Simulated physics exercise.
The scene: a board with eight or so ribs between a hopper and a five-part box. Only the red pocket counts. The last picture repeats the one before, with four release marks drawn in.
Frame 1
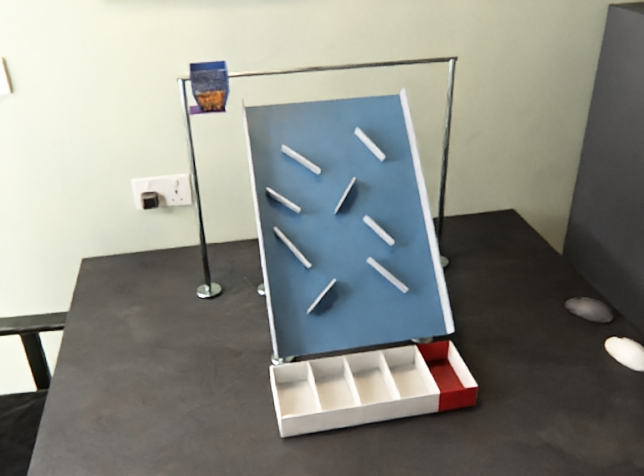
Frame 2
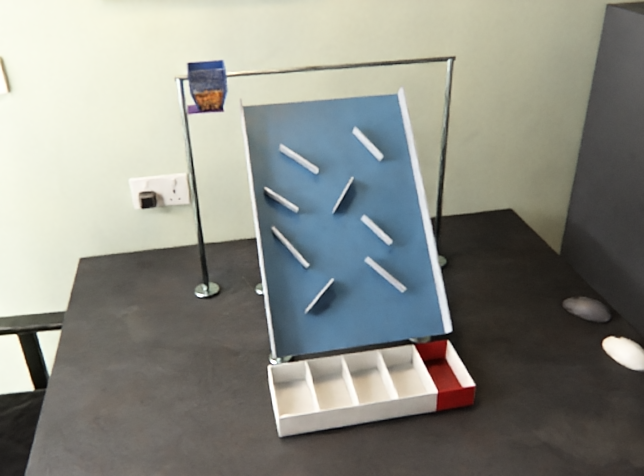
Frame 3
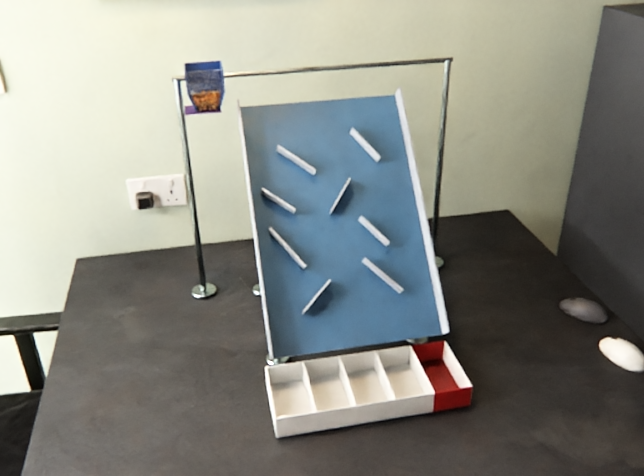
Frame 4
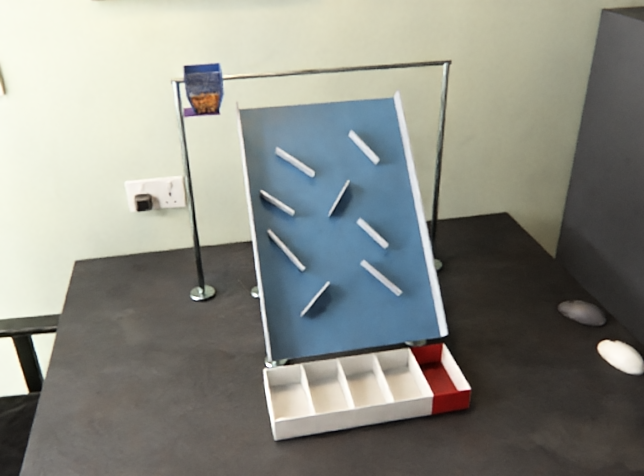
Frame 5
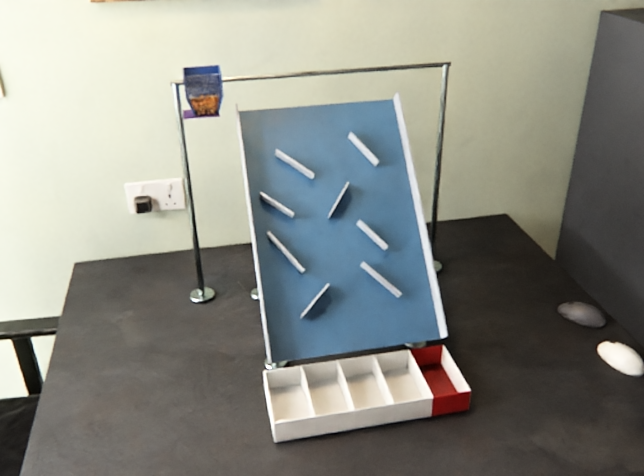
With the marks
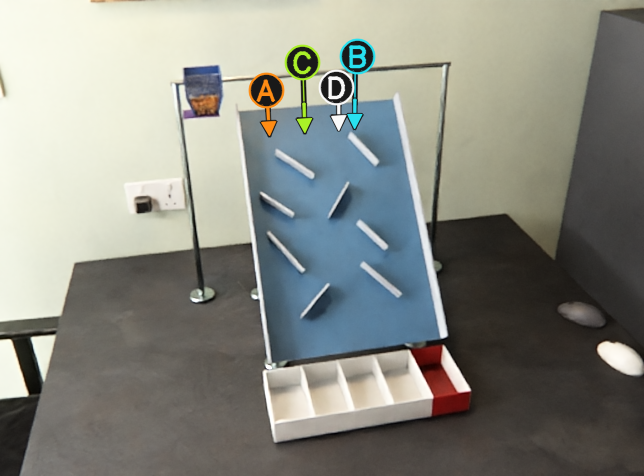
The clip opens on a tilted blue board with pale angled ribs, a small container hanging from a metal rail at its upper left, and a white box with a red end compartment below. The view shifts very slightly, while the container, board and box stay still and nothing is released.
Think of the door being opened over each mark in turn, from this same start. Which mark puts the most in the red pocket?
I would pick mark B.
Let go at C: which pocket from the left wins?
The first from the left.
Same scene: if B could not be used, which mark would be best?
That is mark D.
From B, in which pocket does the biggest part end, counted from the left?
It is the fifth one.
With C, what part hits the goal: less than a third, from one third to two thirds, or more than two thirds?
Mark C gives less than a third.
On the marked copy, mark A meets the board at (269, 130); mark B meets the board at (354, 123); mark C meets the board at (304, 127); mark D meets the board at (338, 125).
With A, none in the red pocket, most in other pockets, about a quarter outside the box.
With B, about two thirds in the red pocket, a small part in other pockets, about a quarter outside the box.
With C, a stray few in the red pocket, nearly all in other pockets, a stray few outside the box.
With D, about a third in the red pocket, about half in other pockets, a small part outside the box.
